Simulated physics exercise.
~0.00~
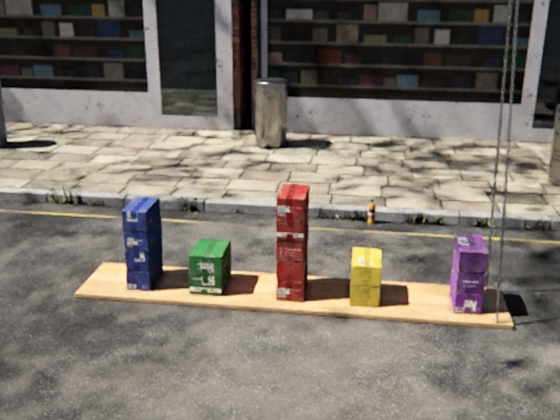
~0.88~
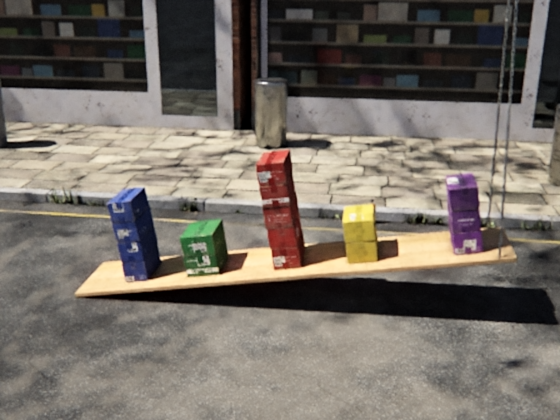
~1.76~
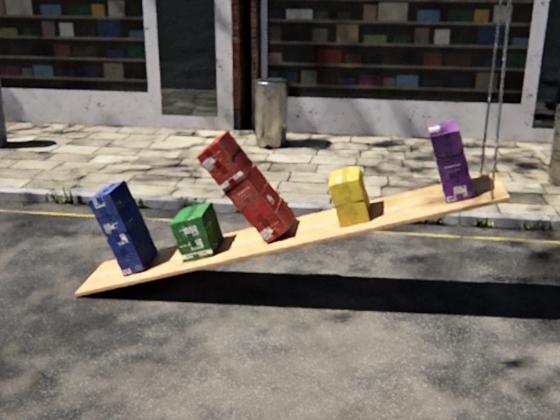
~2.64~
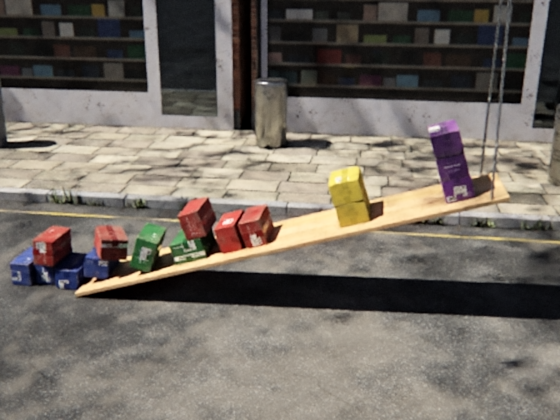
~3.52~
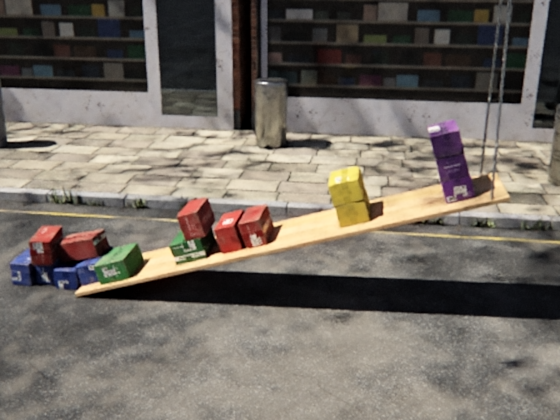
Roadside, a plank tilting up at the right, blue, green and red parcel stacks toppling leftward, yellow and purple staying upright.
